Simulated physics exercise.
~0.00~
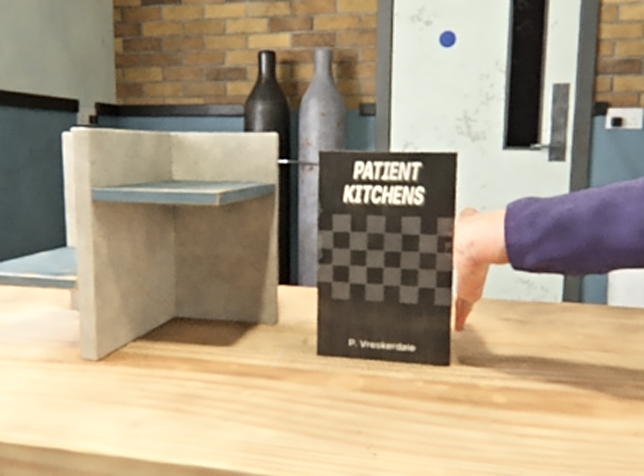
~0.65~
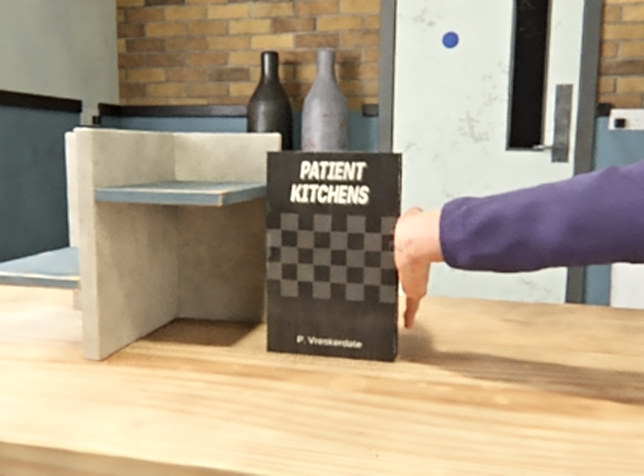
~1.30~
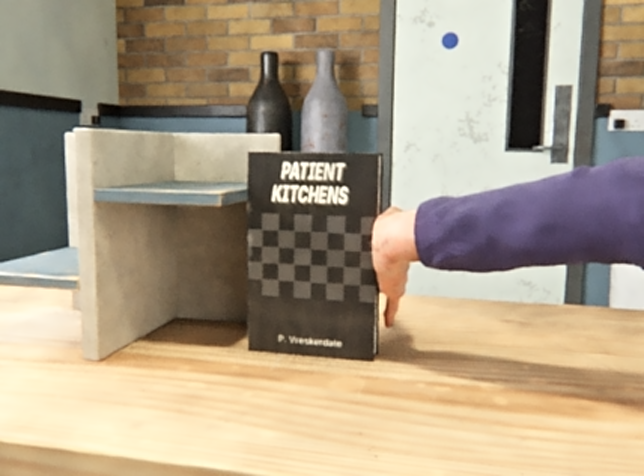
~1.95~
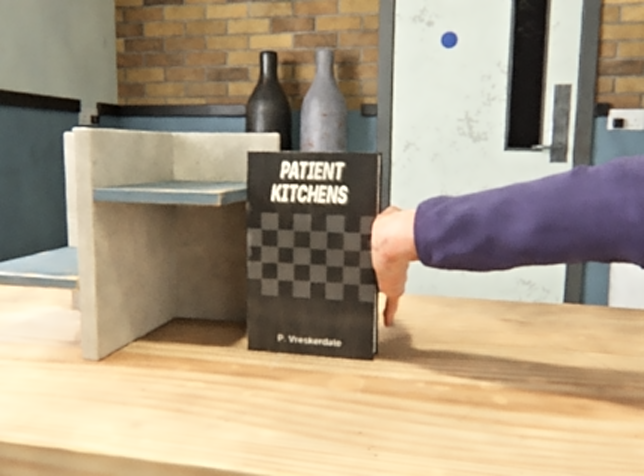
On a wooden tabletop, a purple-sleeved hand slides an upright black book left until it stops against a low shelf's edge.
